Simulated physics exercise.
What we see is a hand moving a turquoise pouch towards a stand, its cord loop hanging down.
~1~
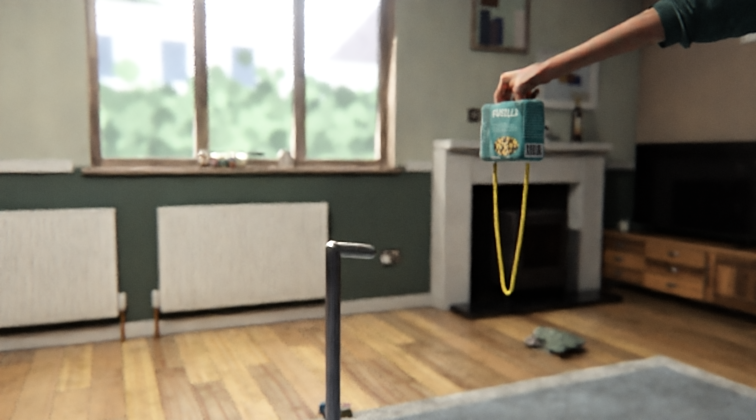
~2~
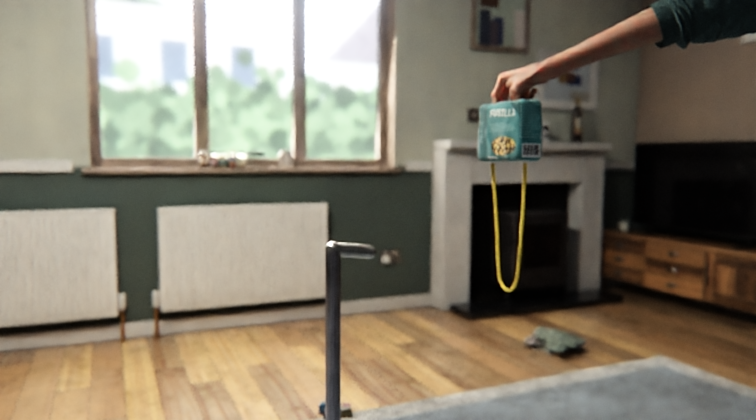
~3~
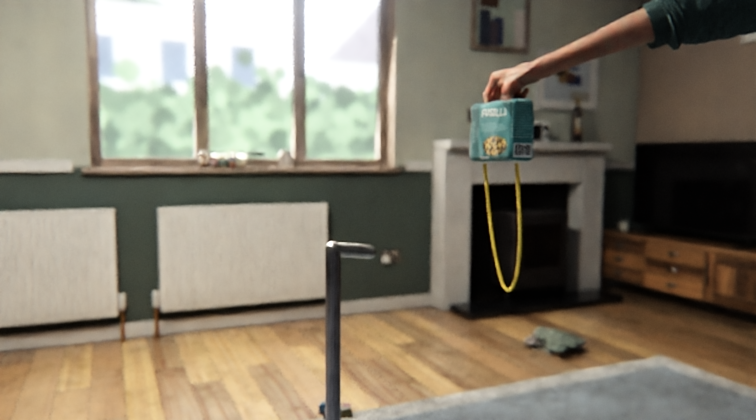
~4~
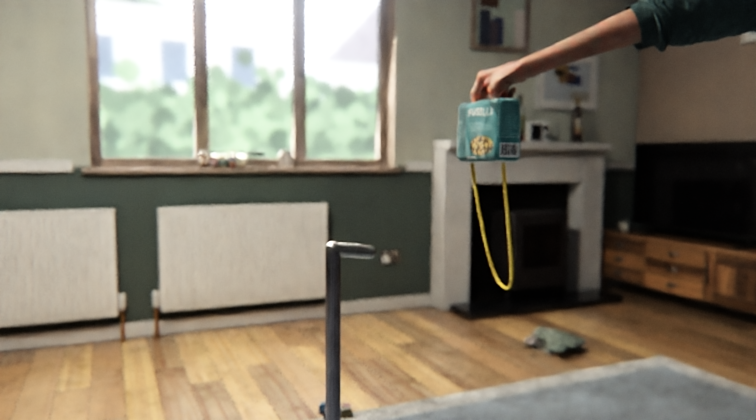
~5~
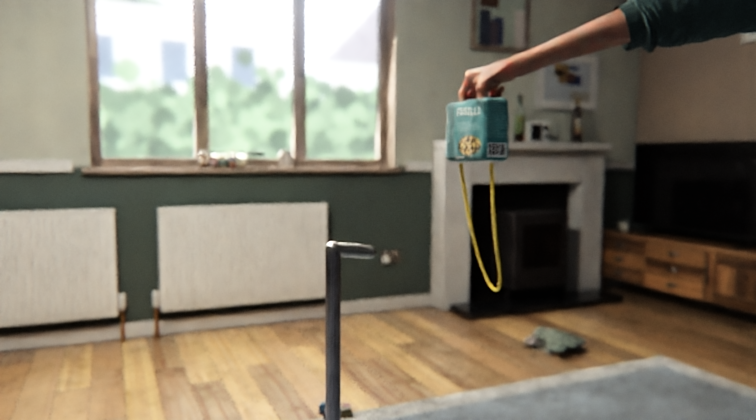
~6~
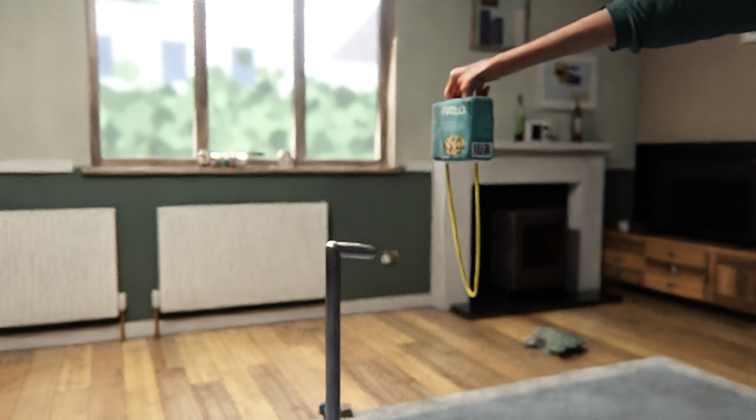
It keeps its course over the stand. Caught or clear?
As it turns out, the turquoise pouch is jerked back by its loop.
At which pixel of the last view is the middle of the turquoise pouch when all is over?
Around (222, 124).
Then, 0.46 s after the last picture, pouch nearing the post near (403, 129).
Then, 1.12 s after the last picture, pouch over the post near (309, 126).
At rest, pouch past the post near (222, 124); loop tight round the post, hand stopped. The turquoise pouch snags on the hook.
